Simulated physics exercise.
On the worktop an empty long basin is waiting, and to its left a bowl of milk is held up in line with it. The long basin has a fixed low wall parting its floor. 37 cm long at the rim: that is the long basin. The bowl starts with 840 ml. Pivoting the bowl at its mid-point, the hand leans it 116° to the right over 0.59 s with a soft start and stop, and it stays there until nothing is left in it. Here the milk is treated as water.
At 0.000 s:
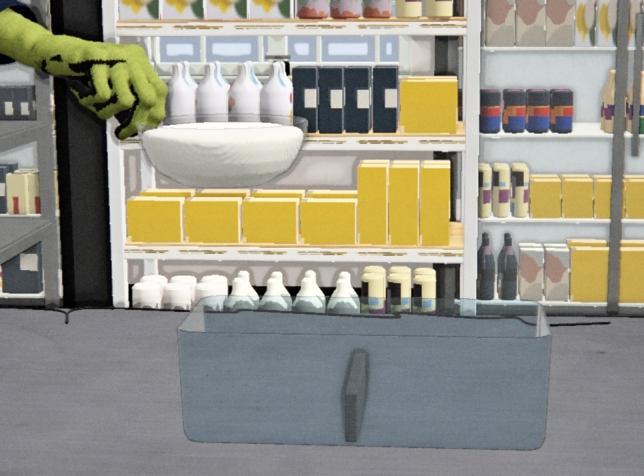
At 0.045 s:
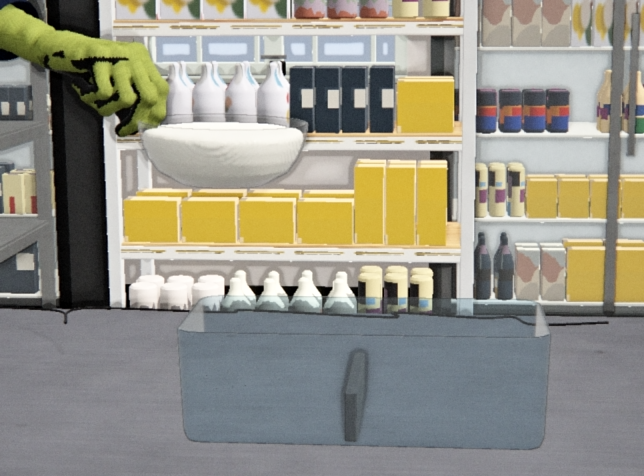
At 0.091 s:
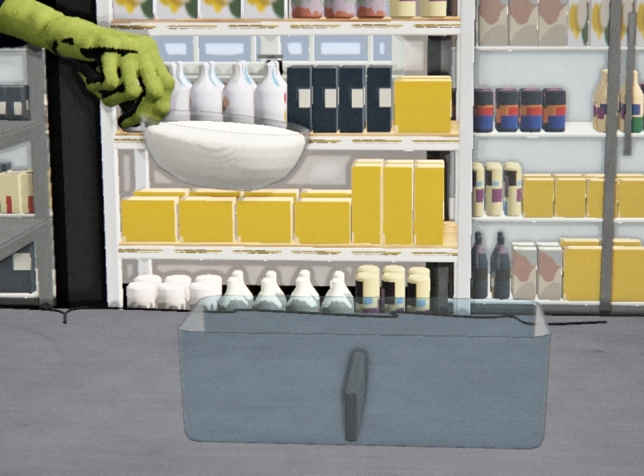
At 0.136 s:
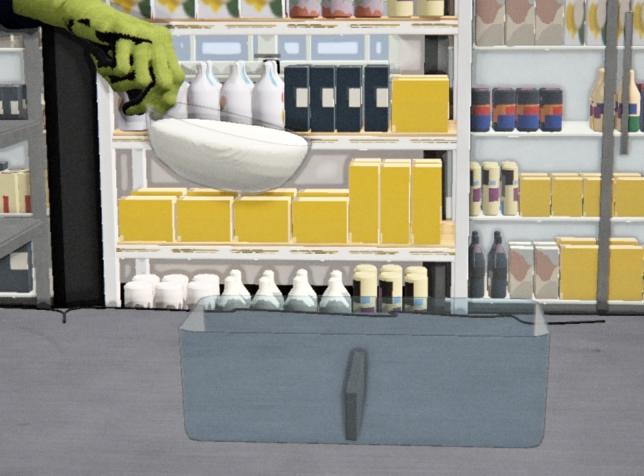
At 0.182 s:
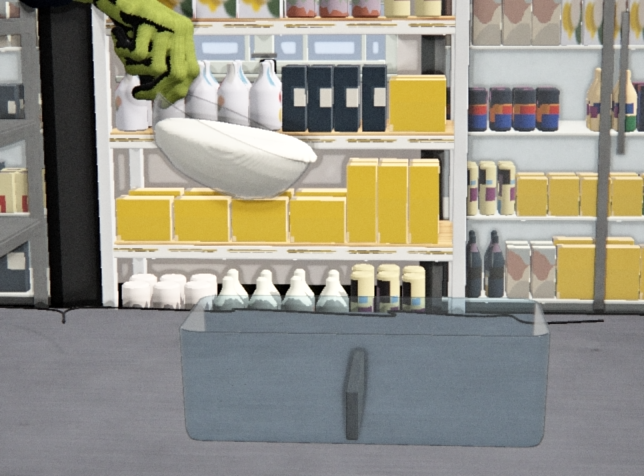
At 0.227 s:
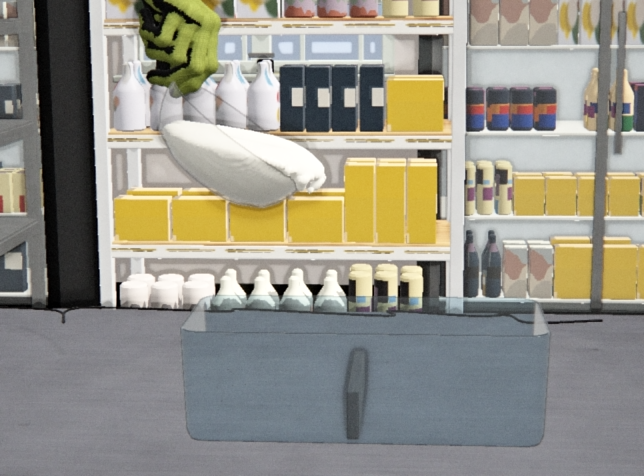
A green-gloved hand gradually tilts a white bowl to the right above a grey worktop.
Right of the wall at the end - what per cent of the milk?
Near 50 per cent.
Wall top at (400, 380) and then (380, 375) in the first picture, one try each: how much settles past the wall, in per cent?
The first try gives 15 percent and the second 20 percent.
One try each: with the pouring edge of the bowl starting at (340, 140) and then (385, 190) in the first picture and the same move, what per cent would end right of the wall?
Roughly 70 per cent the first time and 85 per cent the second.
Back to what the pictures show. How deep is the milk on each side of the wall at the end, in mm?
Final reading - left some 16 mm, right some 14 mm.
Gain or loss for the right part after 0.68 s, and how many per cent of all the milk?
The share ends bigger than before, by about 5 %.
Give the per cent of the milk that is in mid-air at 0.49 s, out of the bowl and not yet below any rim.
Around 34 percent.
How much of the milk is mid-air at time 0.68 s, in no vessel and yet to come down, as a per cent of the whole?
Close to 12 %.
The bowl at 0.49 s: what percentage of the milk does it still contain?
Still held: Roughly 2 % of the total.
By 0.49 s the tilt is 107° and 2 per cent is still to pour, 20 is left of the wall and 45 right of it.
By 0.68 s the tilt is 116° and 0 per cent is still to pour, 43 is left of the wall and 44 right of it.
By 0.87 s the tilt is 116° and 0 per cent is still to pour, 43 is left of the wall and 49 right of it.
By 1.09 s the tilt is 116° and 0 per cent is still to pour, 44 is left of the wall and 50 right of it.
At rest 44 per cent lies left of the wall, 50 right of it and 6 outside.
